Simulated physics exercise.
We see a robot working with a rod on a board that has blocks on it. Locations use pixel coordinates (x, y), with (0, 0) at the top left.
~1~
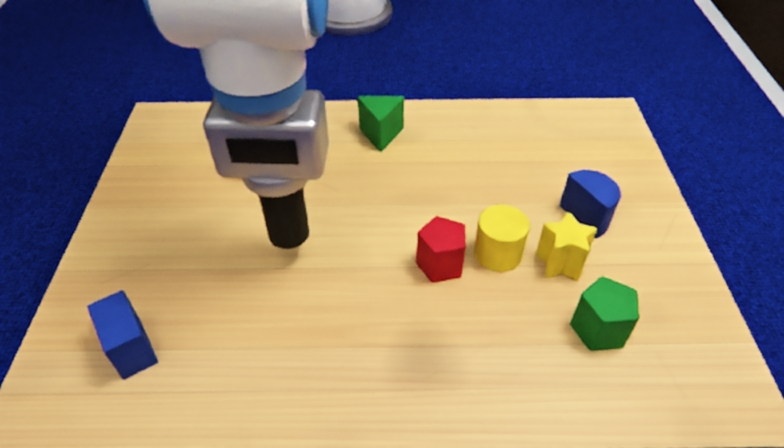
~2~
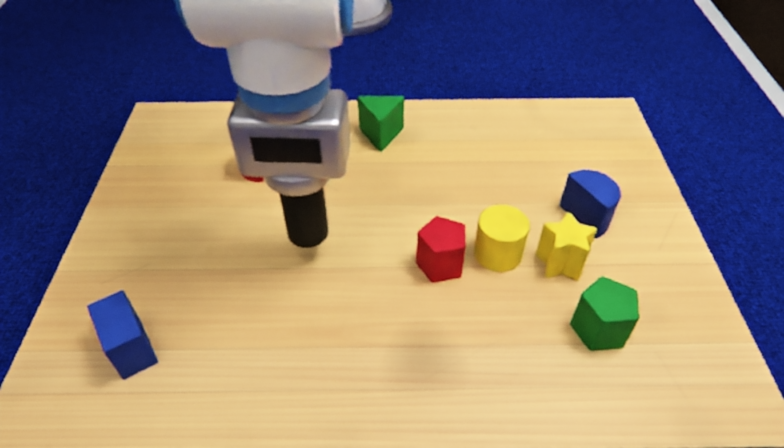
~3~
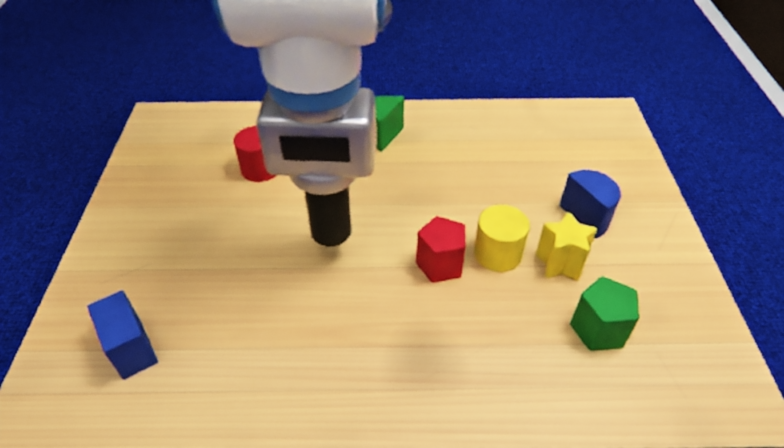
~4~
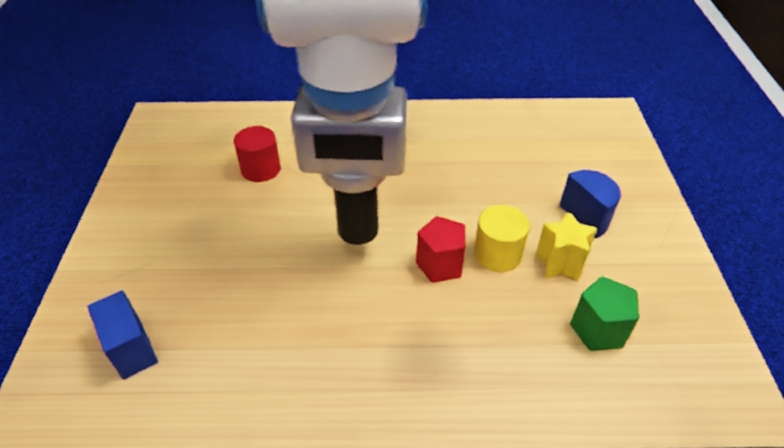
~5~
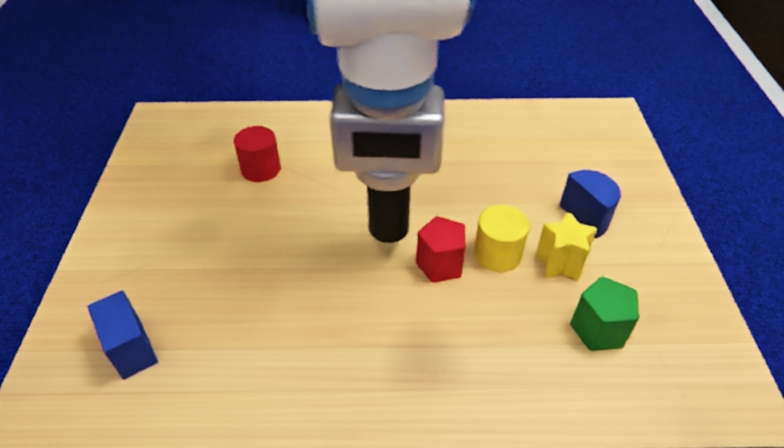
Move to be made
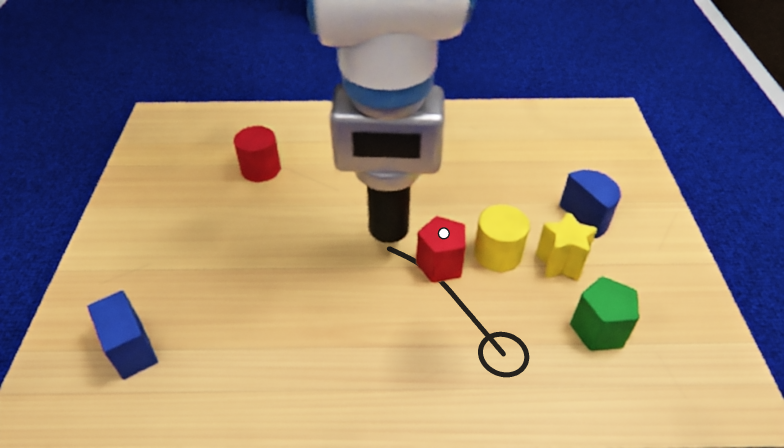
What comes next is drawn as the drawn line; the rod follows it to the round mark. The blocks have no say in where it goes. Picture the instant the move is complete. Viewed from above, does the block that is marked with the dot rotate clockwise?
In short: No.
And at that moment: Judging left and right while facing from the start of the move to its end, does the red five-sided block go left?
In short: Yes.
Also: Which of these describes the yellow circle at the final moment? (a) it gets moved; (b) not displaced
My pick is a.
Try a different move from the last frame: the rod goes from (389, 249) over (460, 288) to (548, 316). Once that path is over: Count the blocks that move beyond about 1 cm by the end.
Put simply, three or more blocks are moved more than 1 cm.
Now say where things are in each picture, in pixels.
The first frame shows lower end of the rod at (289, 234), tops of blocks, red five-sided block at (444, 233), yellow circle at (504, 222), green five-sided block at (613, 299).
The second frame shows rod at (308, 233), blocks as before.
The third frame shows rod at (331, 232), blocks as before.
The fourth frame shows rod at (358, 230), blocks as before.
The fifth frame shows rod at (389, 228), red five-sided block at (444, 233), yellow circle at (504, 222), green five-sided block at (613, 299).
The drawn path runs from (389, 249) over (450, 291) to (504, 354); the dot is on the red five-sided block.
The first path, step by step. One third of the way, rod at (435, 254); red five-sided block at (479, 243), turned 40° anticlockwise; yellow circle at (513, 220).
Two thirds of the way, rod at (470, 291); red five-sided block at (501, 253), turned 80° anticlockwise; yellow circle at (517, 220).
At the end, rod at (509, 335); red five-sided block at (501, 253), turned 80° anticlockwise; yellow circle at (517, 220); green five-sided block not moved.
